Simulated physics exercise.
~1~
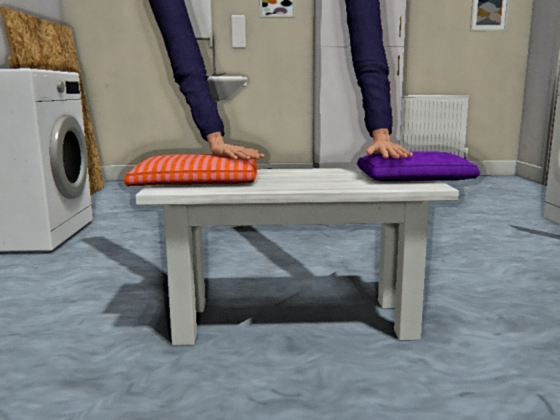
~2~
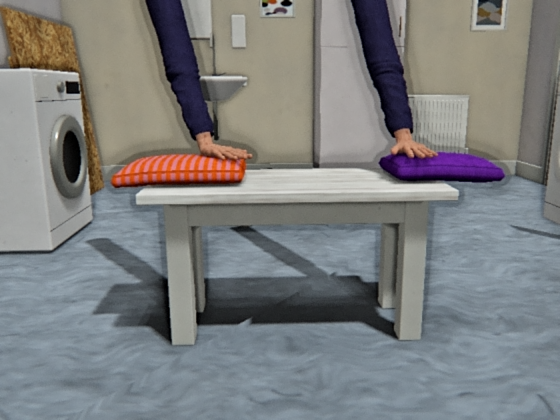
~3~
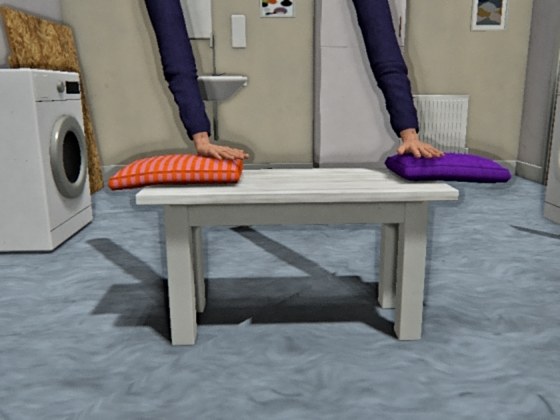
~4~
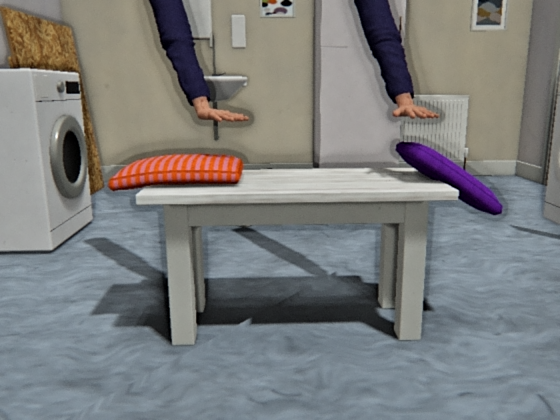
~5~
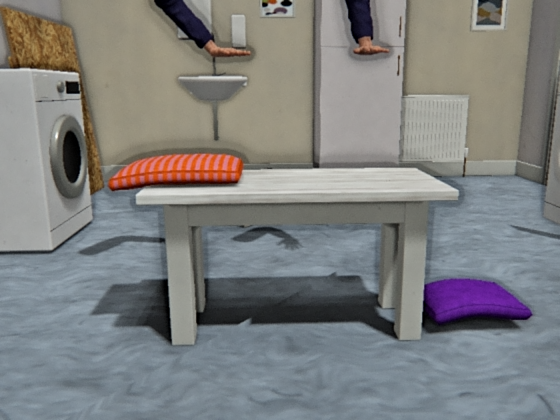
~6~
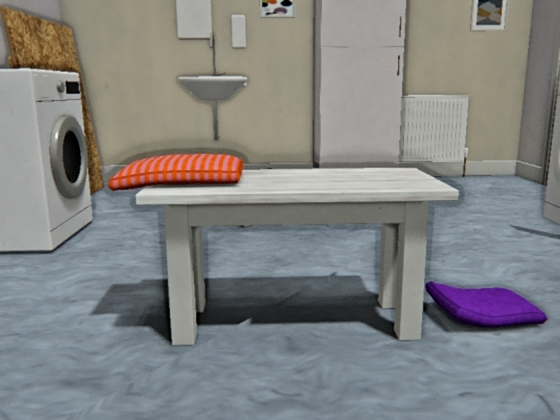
On a white bench, hands push two cushions outward; the purple one falls, the orange stays.
